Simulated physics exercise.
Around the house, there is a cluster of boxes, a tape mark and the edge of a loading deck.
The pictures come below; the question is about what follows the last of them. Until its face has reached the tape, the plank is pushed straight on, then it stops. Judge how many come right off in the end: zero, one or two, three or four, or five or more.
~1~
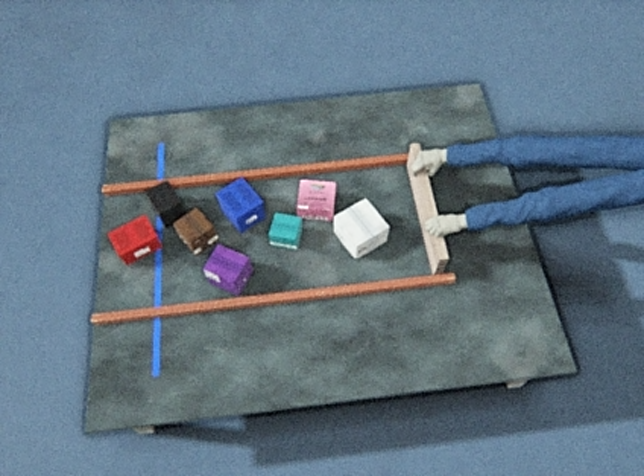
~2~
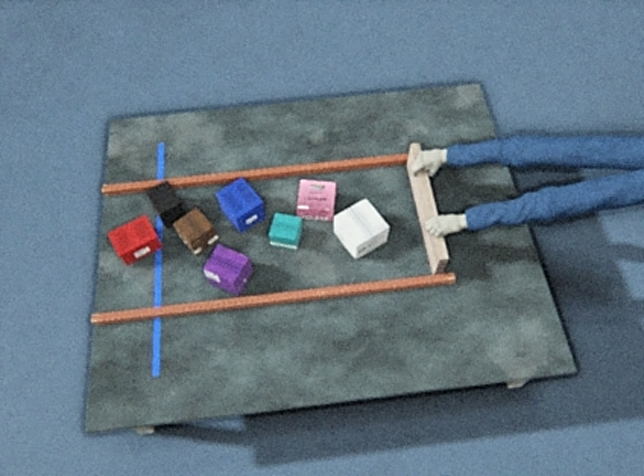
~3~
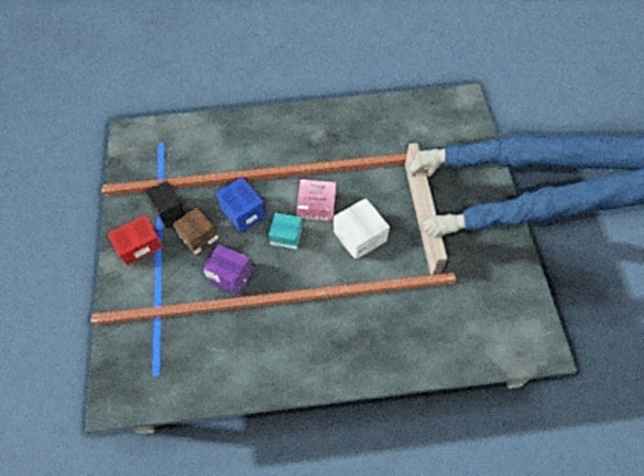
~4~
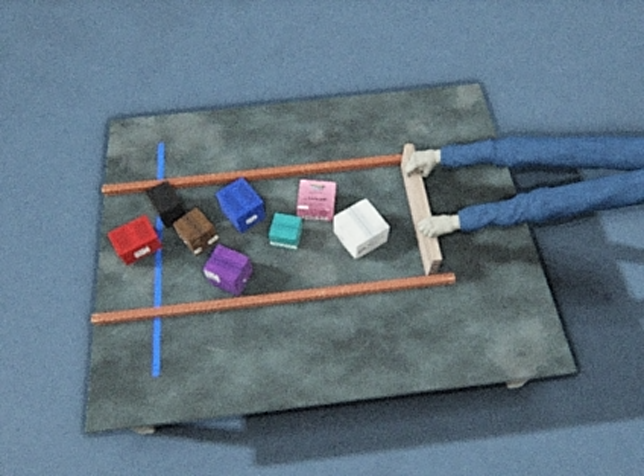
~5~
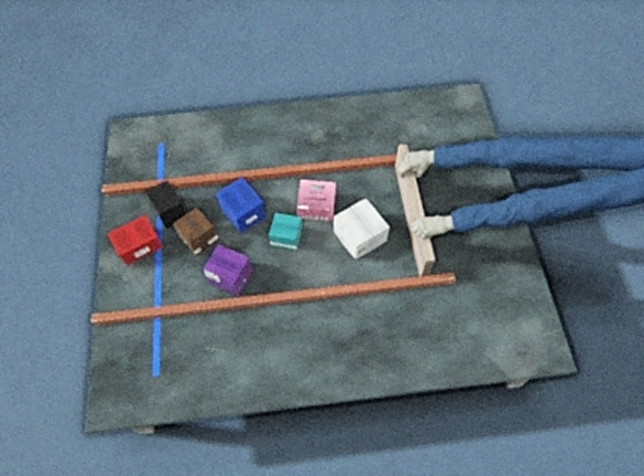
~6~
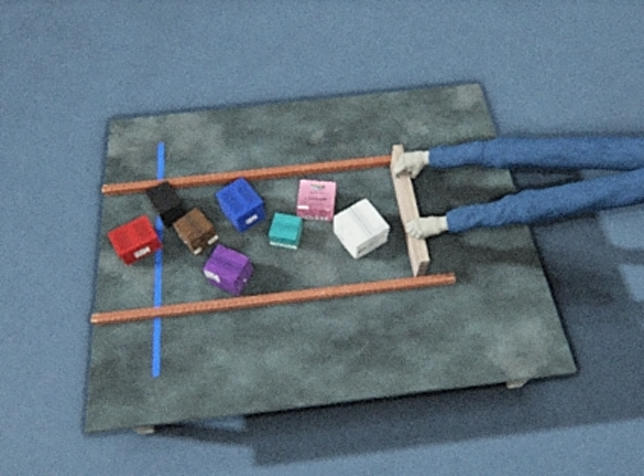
In the end, three or four come right off.
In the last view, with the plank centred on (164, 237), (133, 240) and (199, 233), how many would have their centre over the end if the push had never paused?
In order: 3, 5, 1.
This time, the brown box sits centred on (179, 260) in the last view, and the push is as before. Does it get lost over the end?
It survives.
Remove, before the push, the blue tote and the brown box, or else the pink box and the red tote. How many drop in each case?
First 1, then 1.
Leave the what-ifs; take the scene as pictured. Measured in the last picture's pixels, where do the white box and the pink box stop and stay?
Answer: First (136, 252), after that (139, 221).
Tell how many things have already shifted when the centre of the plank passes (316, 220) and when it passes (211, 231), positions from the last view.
In order, the tallies are 3 and 8.
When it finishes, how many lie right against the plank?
3 end up touching it.
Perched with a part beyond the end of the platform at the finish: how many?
The number overhanging is 2.
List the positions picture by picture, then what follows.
The first picture shows red tote (136, 241); black box (167, 205); brown box (196, 232); plank (426, 208); tape (159, 247).
The second picture shows black box (167, 205); blue tote (242, 206).
The third picture shows brown box (196, 232); purple box (229, 271).
The fourth picture shows red tote (136, 241); plank (420, 209).
The fifth picture shows black box (167, 205); turquoise box (286, 232).
The sixth picture shows red tote (136, 241); black box (167, 205); brown box (196, 232); plank (408, 210); tape (159, 247).
Early on, none off yet; red tote at rest near (136, 241); black box at rest near (167, 205); brown box at rest near (196, 232).
Finally, the number that fall off is three or four; lost, brown box, black box and red tote.
